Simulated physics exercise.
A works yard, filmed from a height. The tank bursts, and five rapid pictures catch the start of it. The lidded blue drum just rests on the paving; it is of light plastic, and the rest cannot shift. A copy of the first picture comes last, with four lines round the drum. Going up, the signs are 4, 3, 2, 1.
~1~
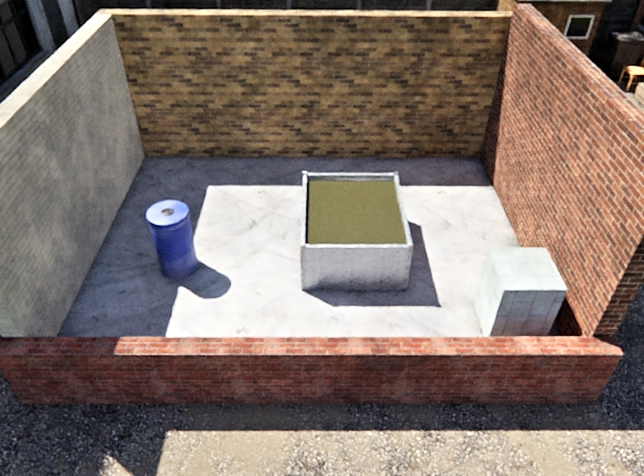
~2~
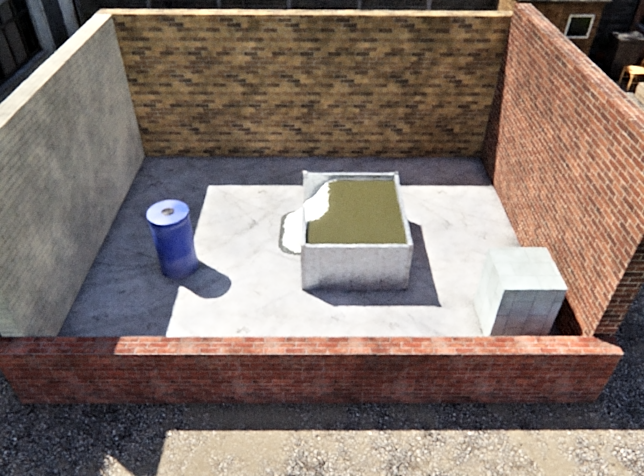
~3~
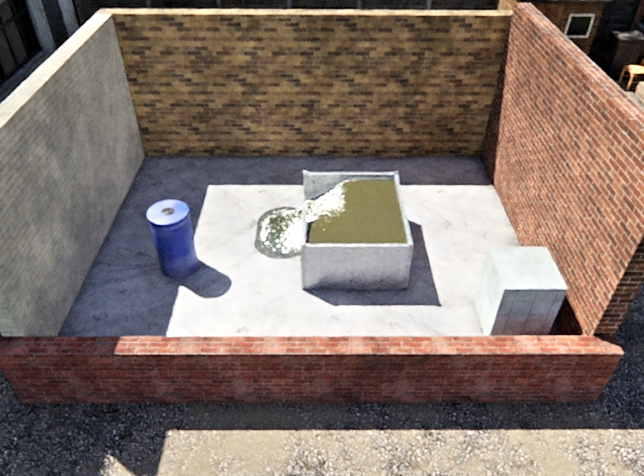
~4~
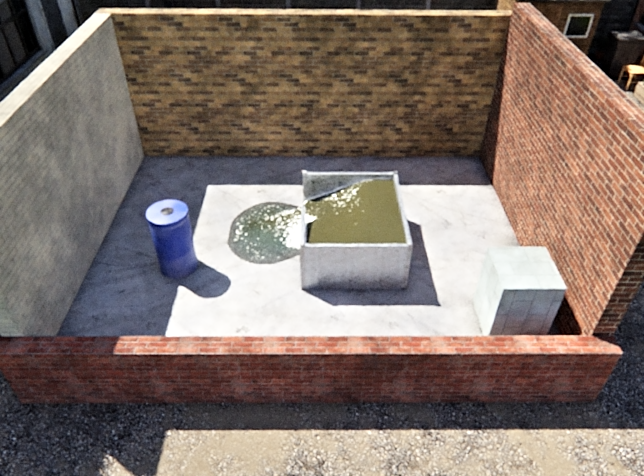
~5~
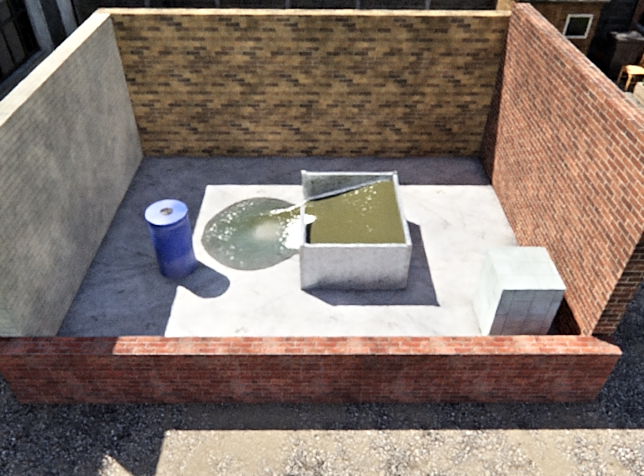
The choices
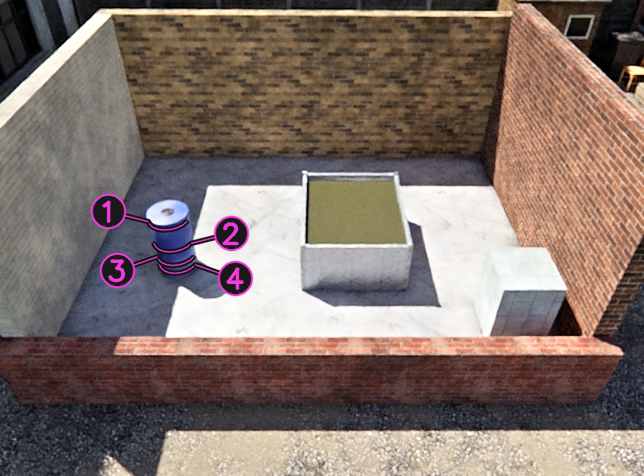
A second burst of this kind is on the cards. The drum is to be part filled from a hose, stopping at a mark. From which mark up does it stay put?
3 is the one.
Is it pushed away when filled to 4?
Yes, it does.
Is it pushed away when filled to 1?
No, not at all.
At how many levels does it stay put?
Three of the four.
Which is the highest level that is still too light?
The answer is 4.
In magenta, 1 at (164, 230); 2 at (169, 251); 3 at (172, 265); 4 at (174, 273); from the bottom up 4, 3, 2, 1.
Choosing 1, it does not move.
Choosing 2, it does not move.
Choosing 3, it does not move.
Choosing 4, it is pushed about half its own width away.
